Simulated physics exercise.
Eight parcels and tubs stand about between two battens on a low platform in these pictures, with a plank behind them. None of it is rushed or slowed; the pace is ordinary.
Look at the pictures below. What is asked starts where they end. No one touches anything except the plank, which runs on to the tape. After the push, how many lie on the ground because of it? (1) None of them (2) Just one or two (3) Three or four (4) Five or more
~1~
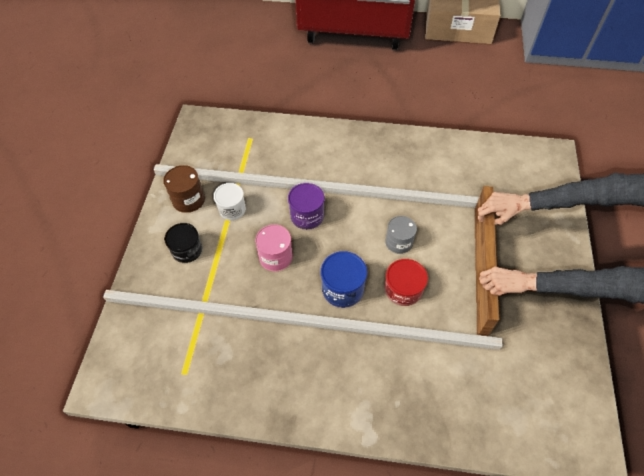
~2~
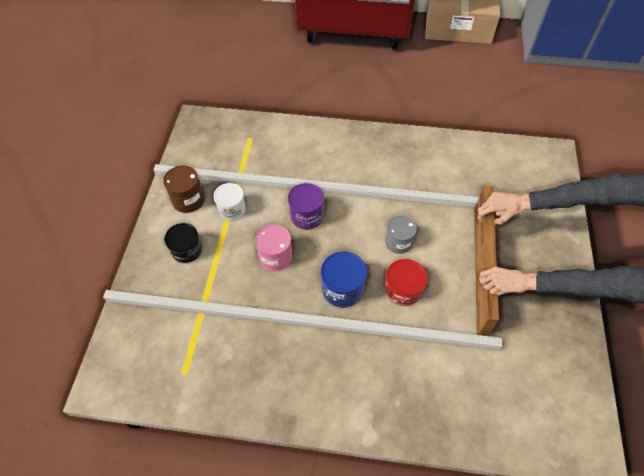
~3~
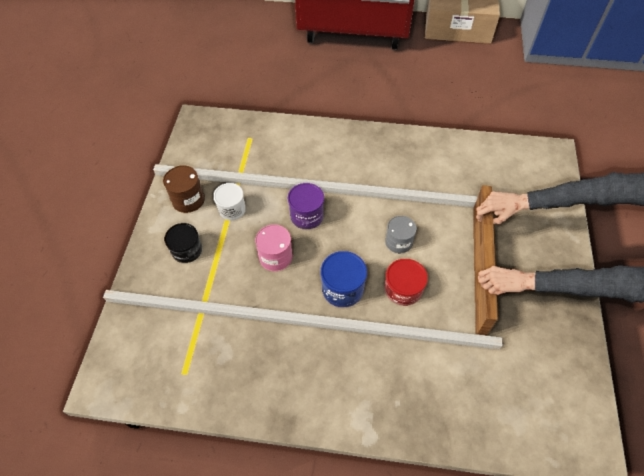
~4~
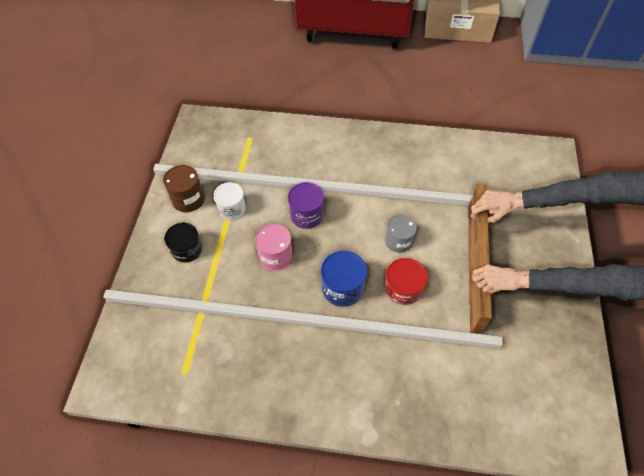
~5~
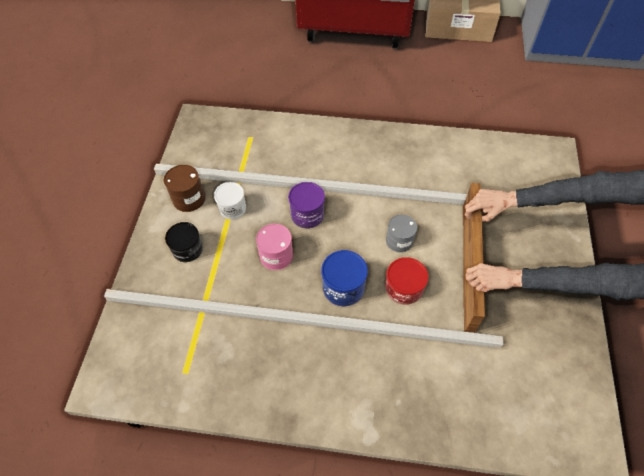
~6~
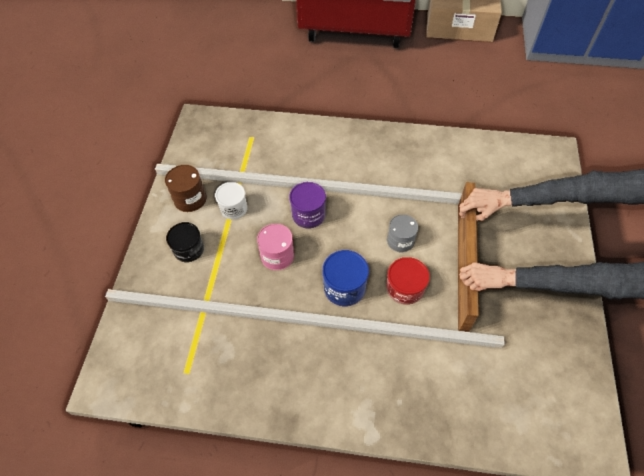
None of them (1).
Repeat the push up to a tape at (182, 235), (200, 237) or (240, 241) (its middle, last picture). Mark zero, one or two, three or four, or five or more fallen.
In the order of the places given: Either one or two; no fall at all; none.
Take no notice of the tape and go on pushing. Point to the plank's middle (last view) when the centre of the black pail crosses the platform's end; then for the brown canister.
The middle is at (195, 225) when it's the black pail, and at (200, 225) when it's the brown canister.
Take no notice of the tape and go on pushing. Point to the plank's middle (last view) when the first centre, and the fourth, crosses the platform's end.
Near (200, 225) first, near (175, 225) second.
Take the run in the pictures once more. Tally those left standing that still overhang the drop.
Count: 0.
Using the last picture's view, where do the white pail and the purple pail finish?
The white pail at (187, 203), the purple pail at (216, 189).
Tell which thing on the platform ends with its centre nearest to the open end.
The brown canister finishes nearest.
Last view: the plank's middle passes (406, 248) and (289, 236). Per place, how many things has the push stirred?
That makes 3 at the first spot and 5 at the second.
Soon after, none off yet; brown canister at rest near (186, 189); black pail at rest near (186, 243); white pail at rest near (232, 201).
At rest, the number that fall off is zero.
